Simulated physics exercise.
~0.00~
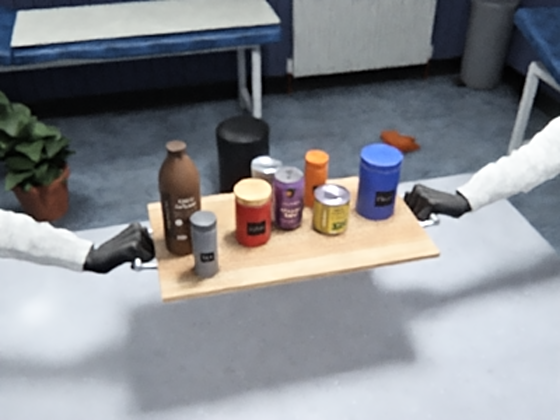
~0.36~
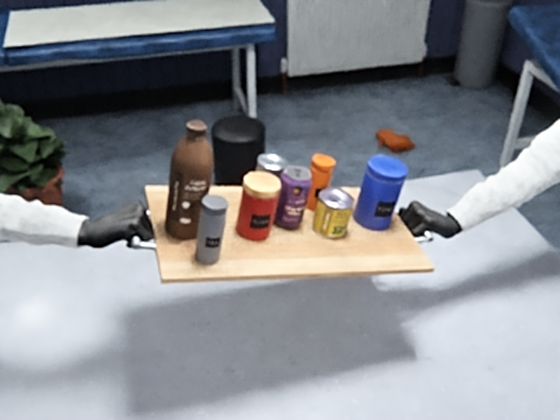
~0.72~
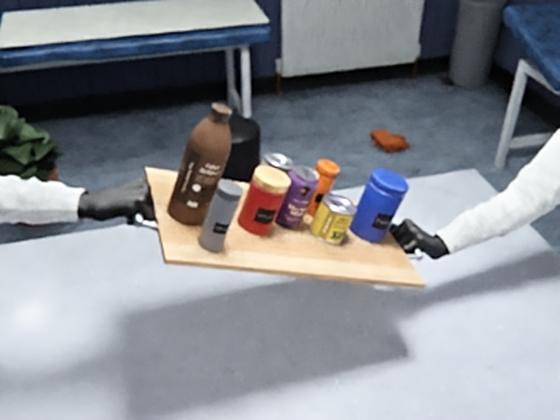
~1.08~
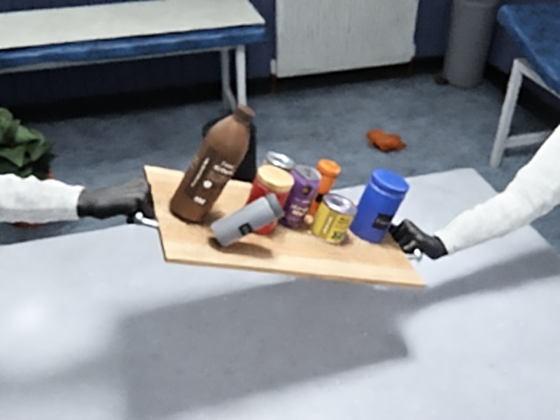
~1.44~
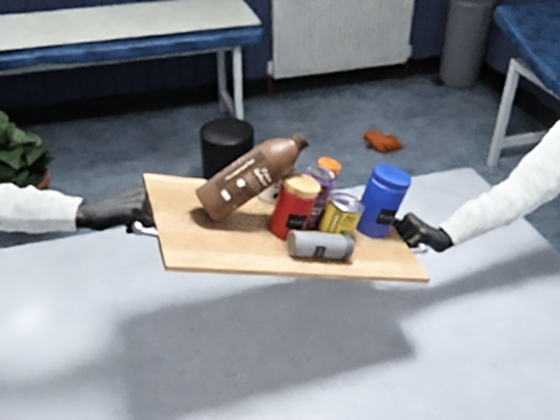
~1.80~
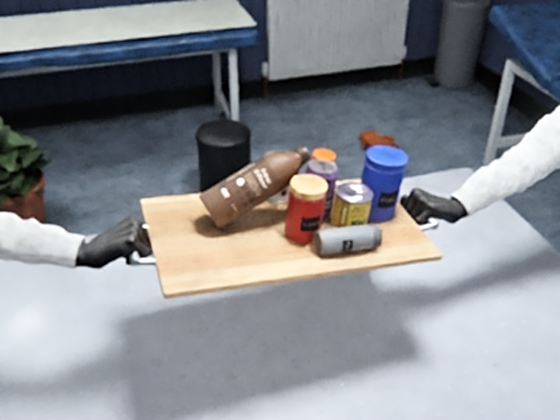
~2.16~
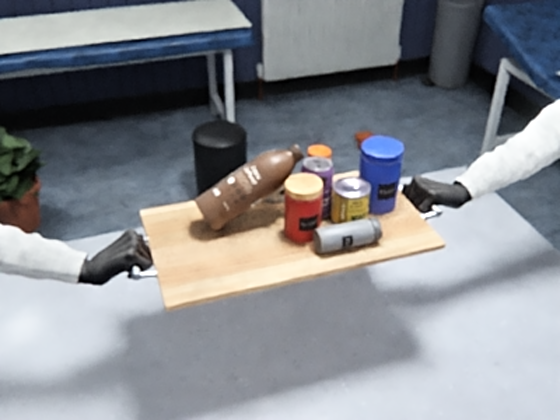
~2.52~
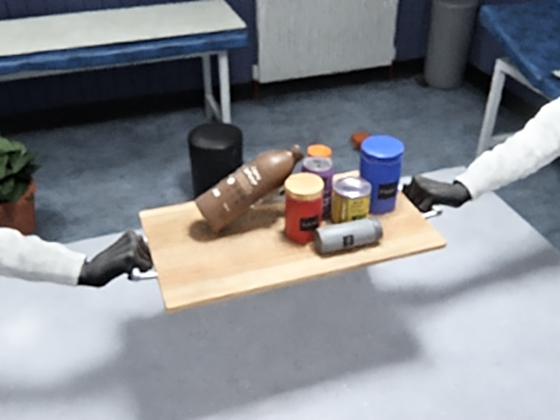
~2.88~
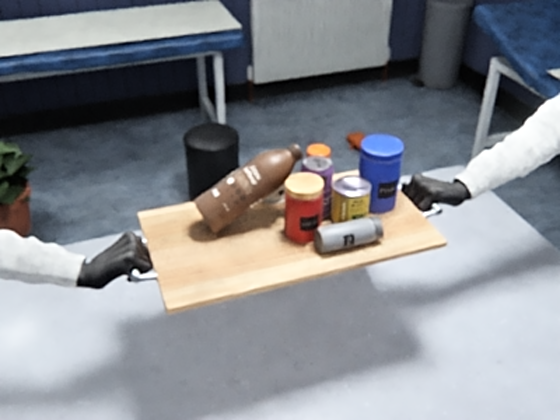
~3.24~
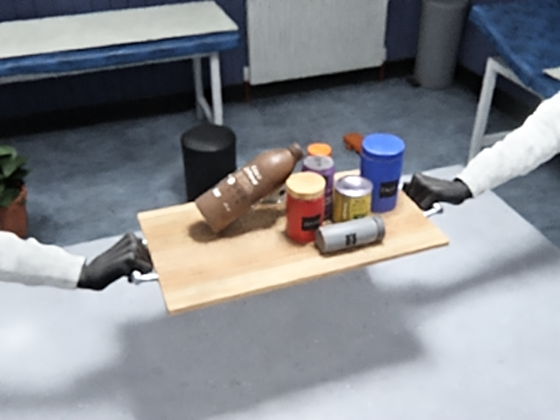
To begin with, two gloved hands hold a rimless wooden tray over a pale table, with a brown bottle, a grey shaker, a red jar, cans and a blue jar standing on it. The tray tips down to the right, and everything leans with it. The grey shaker topples first and slides right along the front. The brown bottle then falls rightward towards the other items, while the red jar and purple can shift right. The hands bring the tray back up, and it settles with bottle and shaker lying down, the others upright, and everything still aboard.
